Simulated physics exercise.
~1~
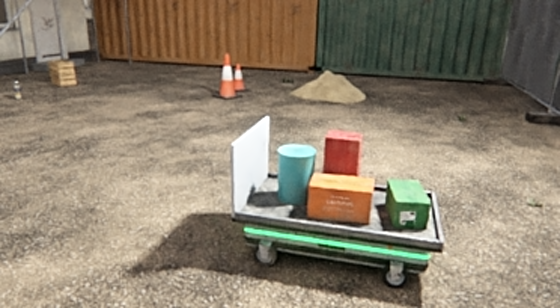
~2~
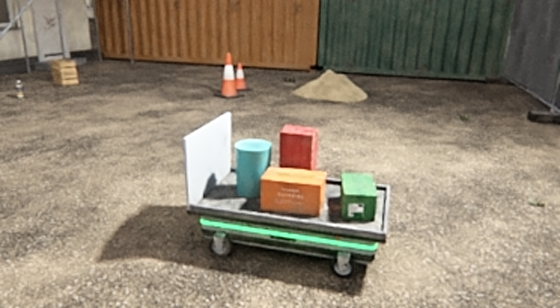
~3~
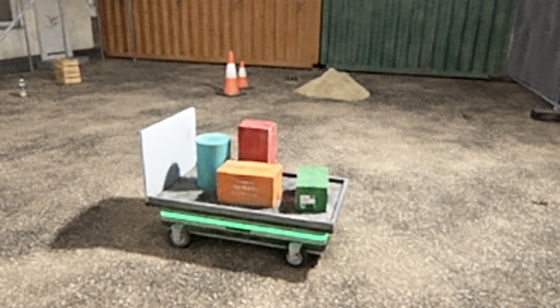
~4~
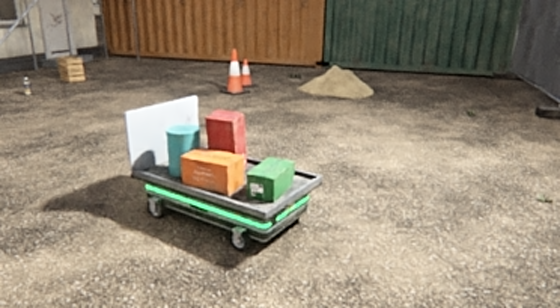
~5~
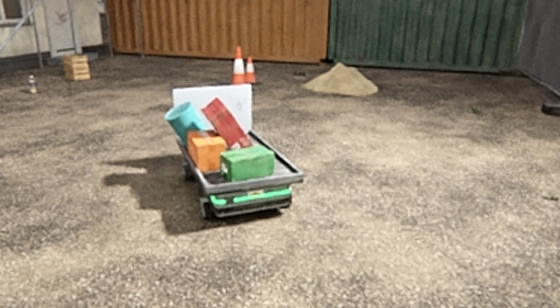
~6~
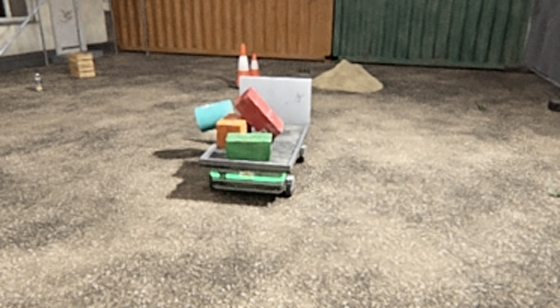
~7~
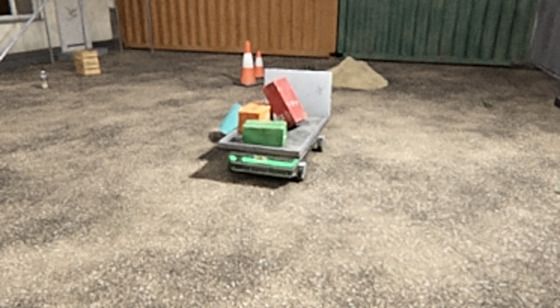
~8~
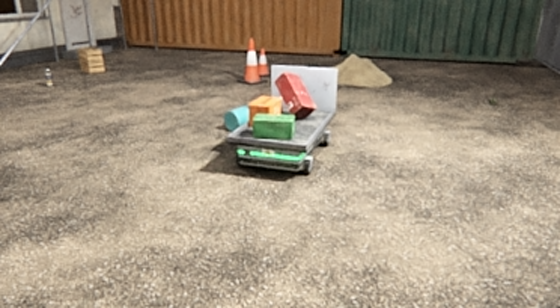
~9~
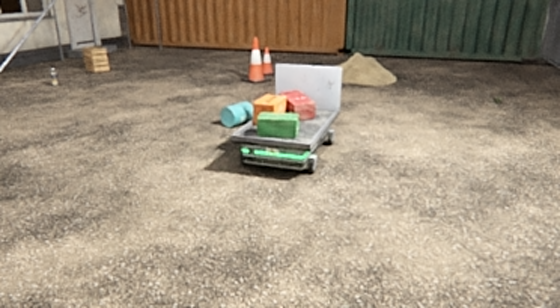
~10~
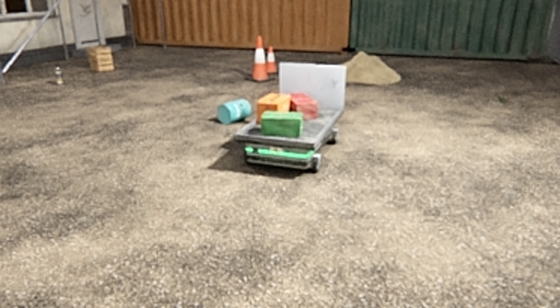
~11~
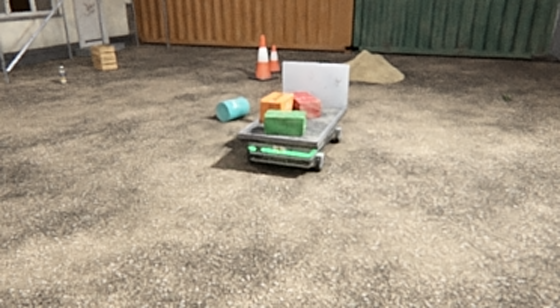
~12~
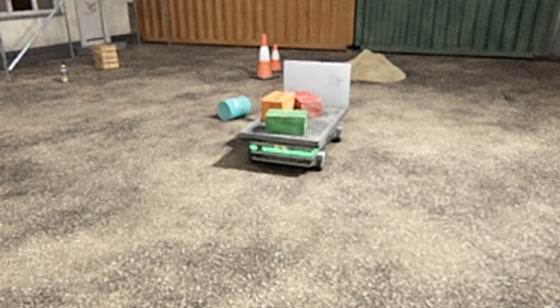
A turquoise pail toppled off a flat cart as it rolled left and swung away across a gravel yard, and a red box tipped onto its side aboard. The cart stopped with the orange and green boxes still upright, the pail lying on the ground.
